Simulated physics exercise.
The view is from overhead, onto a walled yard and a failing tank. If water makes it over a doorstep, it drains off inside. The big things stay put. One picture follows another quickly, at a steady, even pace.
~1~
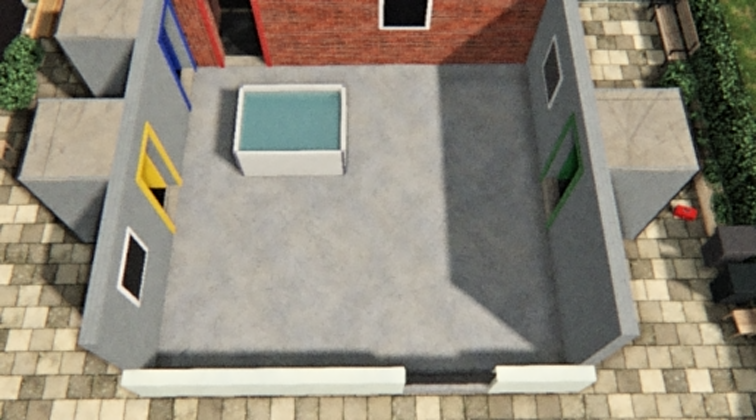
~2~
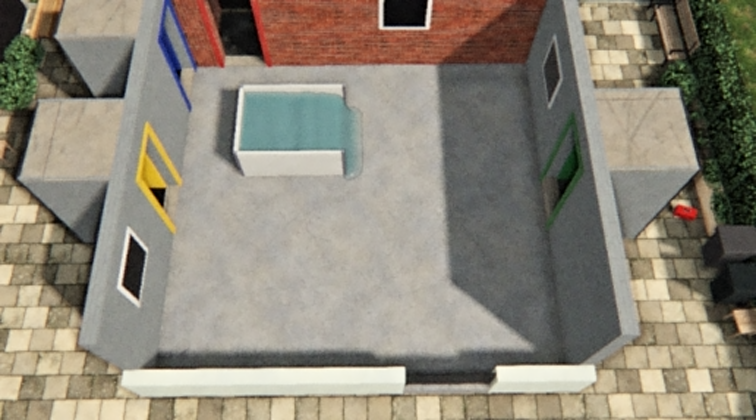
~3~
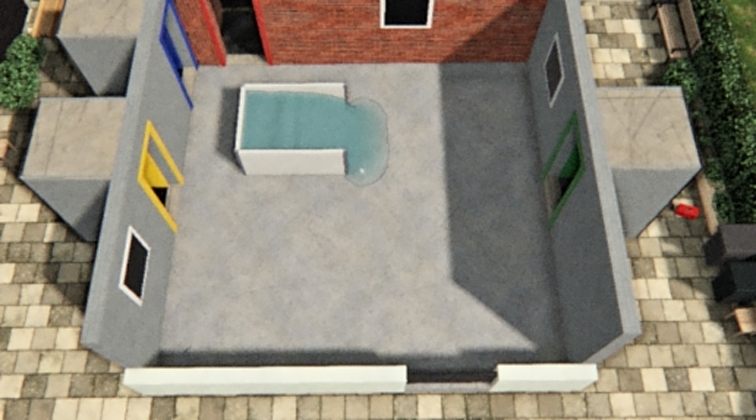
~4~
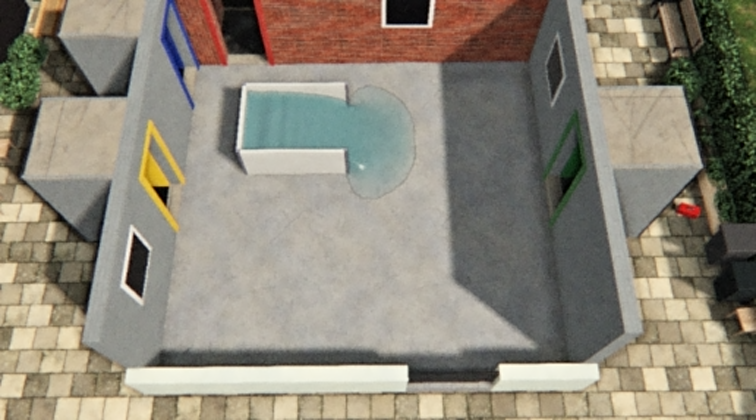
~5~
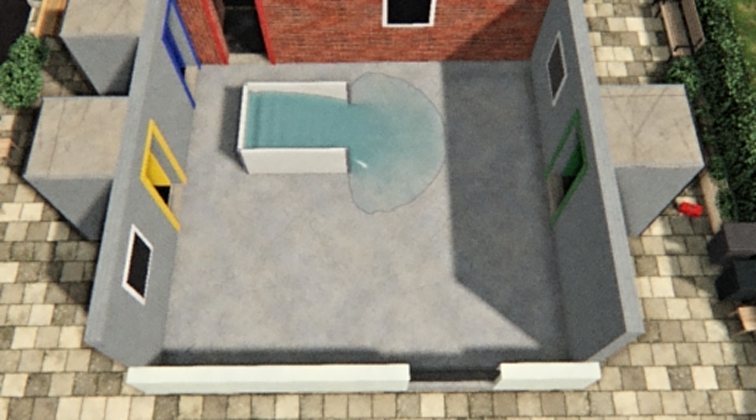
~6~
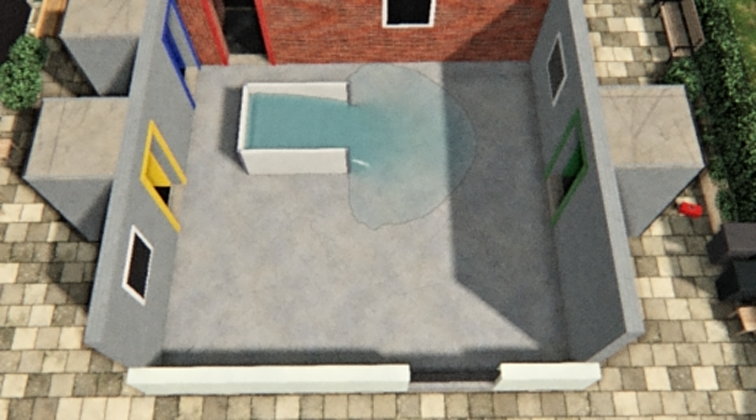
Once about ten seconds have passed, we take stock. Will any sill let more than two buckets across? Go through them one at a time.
The red door does not; the green door does not; the blue door does not; the yellow door does not.
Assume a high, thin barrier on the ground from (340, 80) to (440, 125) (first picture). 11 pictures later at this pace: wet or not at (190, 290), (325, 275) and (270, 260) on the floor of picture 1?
In order: Untouched, untouched, untouched.
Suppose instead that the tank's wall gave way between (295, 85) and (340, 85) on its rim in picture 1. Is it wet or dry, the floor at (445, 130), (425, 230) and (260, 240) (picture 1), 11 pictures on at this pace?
Taken in turn they're swamped, unwetted and unwetted.
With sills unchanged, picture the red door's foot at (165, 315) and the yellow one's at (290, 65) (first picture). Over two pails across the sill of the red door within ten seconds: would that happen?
Answer: Red crosses the line.
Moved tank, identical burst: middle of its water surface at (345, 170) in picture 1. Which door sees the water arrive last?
Answer: The door marked yellow.
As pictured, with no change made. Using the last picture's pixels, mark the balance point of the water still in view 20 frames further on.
Around pixel (450, 165).
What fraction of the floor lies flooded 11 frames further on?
It comes to 40 per cent.
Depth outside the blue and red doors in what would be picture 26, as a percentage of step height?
The first comes to about 0 percent, the second to about 0 percent.
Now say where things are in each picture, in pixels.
In the first frame, still water in the water tank at (291, 121).
In the second frame, the front is at (348, 177), out from the gap at (343, 133).
In the third frame, the front is at (373, 178), out from the gap at (345, 134).
In the fourth frame, water pours out at (346, 134) and has run to (402, 177).
In the fifth frame, water pours out at (347, 134) and has run to (441, 157).
In the sixth frame, the front is at (472, 132), out from the gap at (347, 134).
A moment on, water covers 30 % of the floor; the red door not reached, the green door wet at the sill, nothing in, the blue door not reached, the yellow door not reached.
Next, water covers 40 % of the floor; the red door not reached, the green door wet at the sill, nothing in, the blue door not reached, the yellow door not reached.
Then, water covers 45 % of the floor; the red door not reached, the green door wet at the sill, nothing in, the blue door not reached, the yellow door not reached.
Later, water covers 70 % of the floor; the red door wet at the sill, nothing in, the green door wet at the sill, nothing in, the blue door not reached, the yellow door not reached.
In the end, water covers 90 % of the floor; the red door wet at the sill, nothing in, the green door wet at the sill, nothing in, the blue door wet at the sill, nothing in, the yellow door wet at the sill, nothing in.
